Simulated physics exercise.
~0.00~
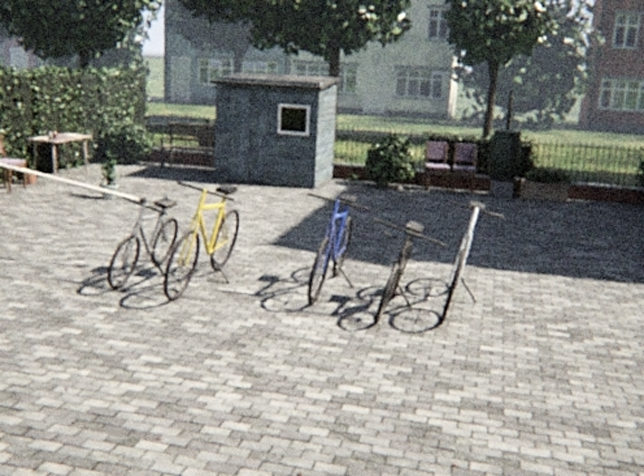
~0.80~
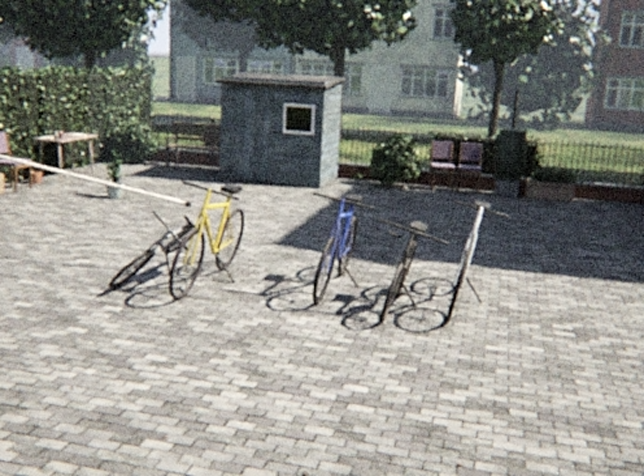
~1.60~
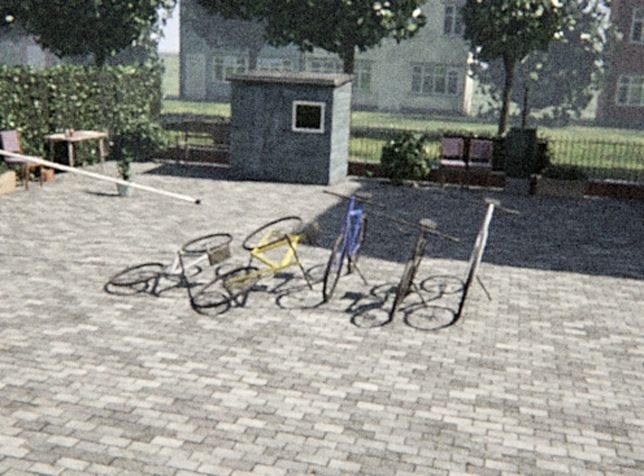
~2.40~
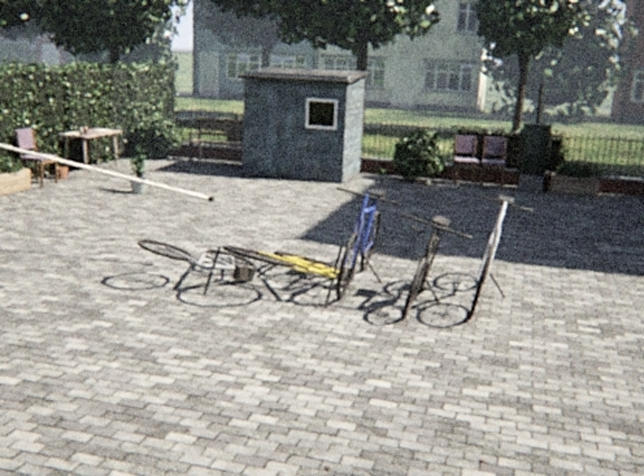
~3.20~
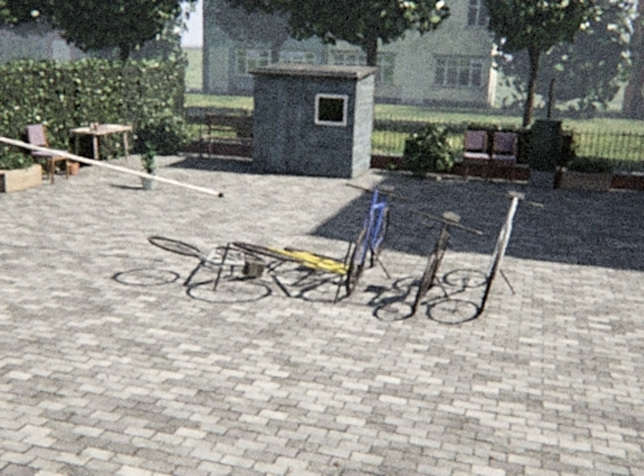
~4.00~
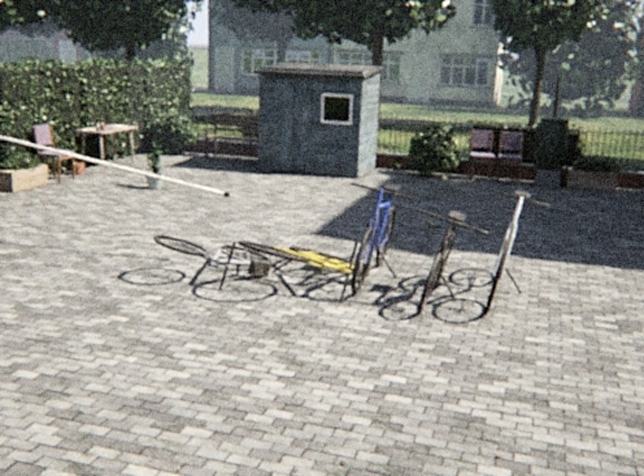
We see five bicycles parked in a row on a paved yard as a pale pole reaches in from the left; the leftmost bicycle tips over into the yellow one, and both end up lying down, while the blue bicycle and the two beyond it stay standing.
